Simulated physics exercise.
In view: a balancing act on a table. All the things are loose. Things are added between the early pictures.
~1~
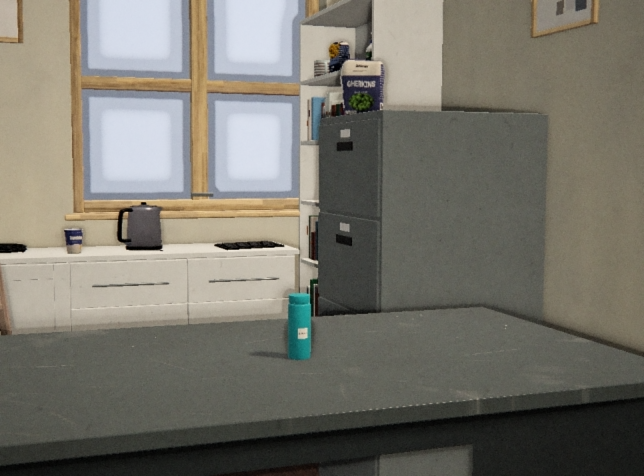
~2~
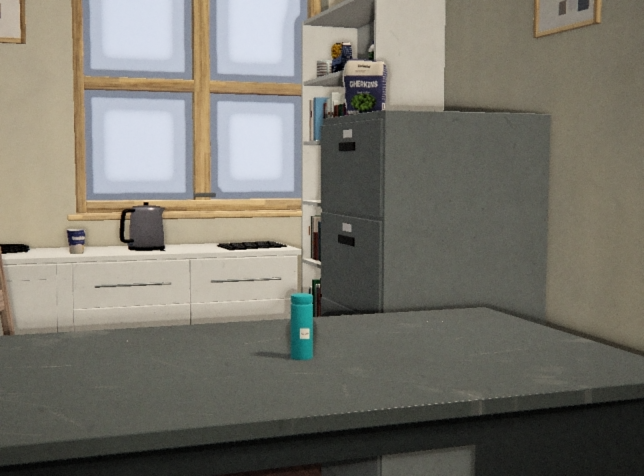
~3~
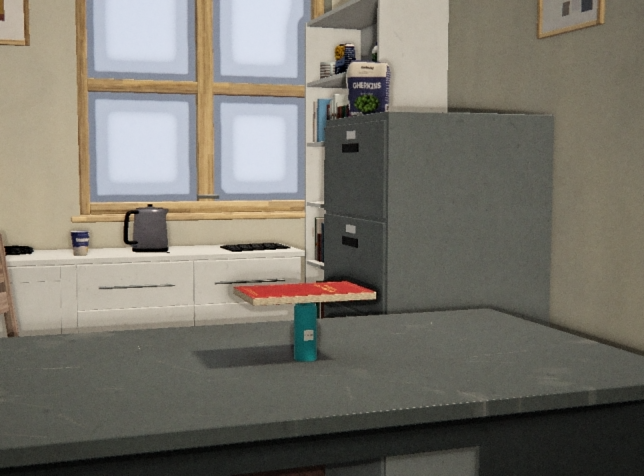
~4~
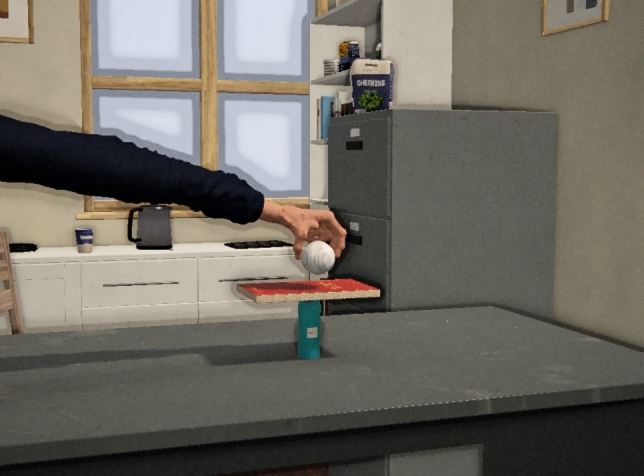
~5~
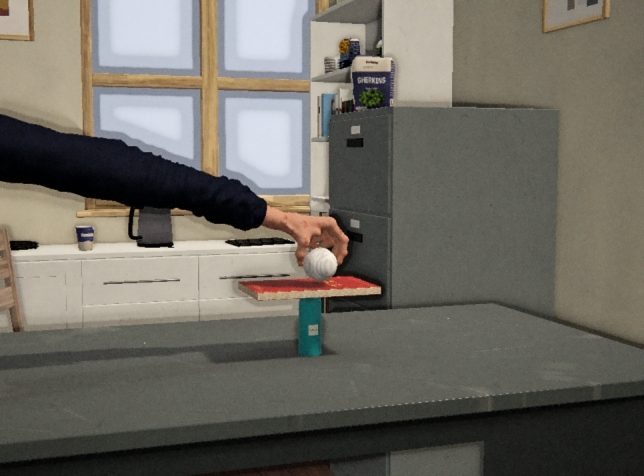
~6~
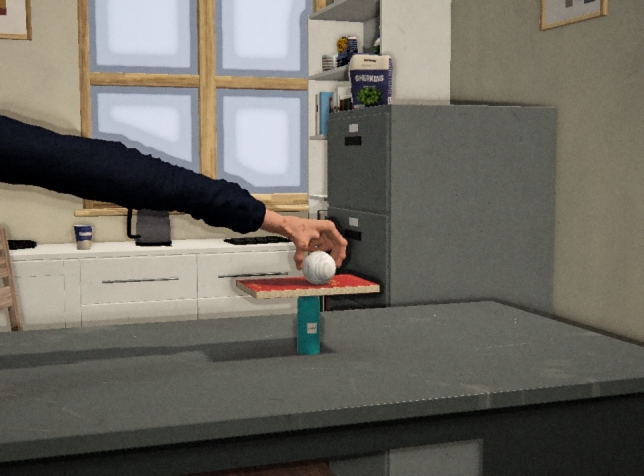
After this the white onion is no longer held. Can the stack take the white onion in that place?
Here the stack holds.
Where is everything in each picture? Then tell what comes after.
In the first picture, the last thing is not in view yet.
In the second picture, the last thing is not in view yet.
In the third picture, the last thing is not in view yet; red book (303, 293).
The fourth picture shows still above its spot; white onion (318, 258); red book (307, 290).
The fifth picture shows still above its spot; white onion (320, 264); red book (308, 288).
The sixth picture shows in place under the hand; white onion (319, 268); red book (306, 286).
Then, 0.20 s past the last view, nothing moves.
Then, 0.40 s past the last view, white onion resting near (319, 268).
Finally, all 3 still in place. Final places as the last picture's camera would see them, white onion near (319, 269). The stack stays up.
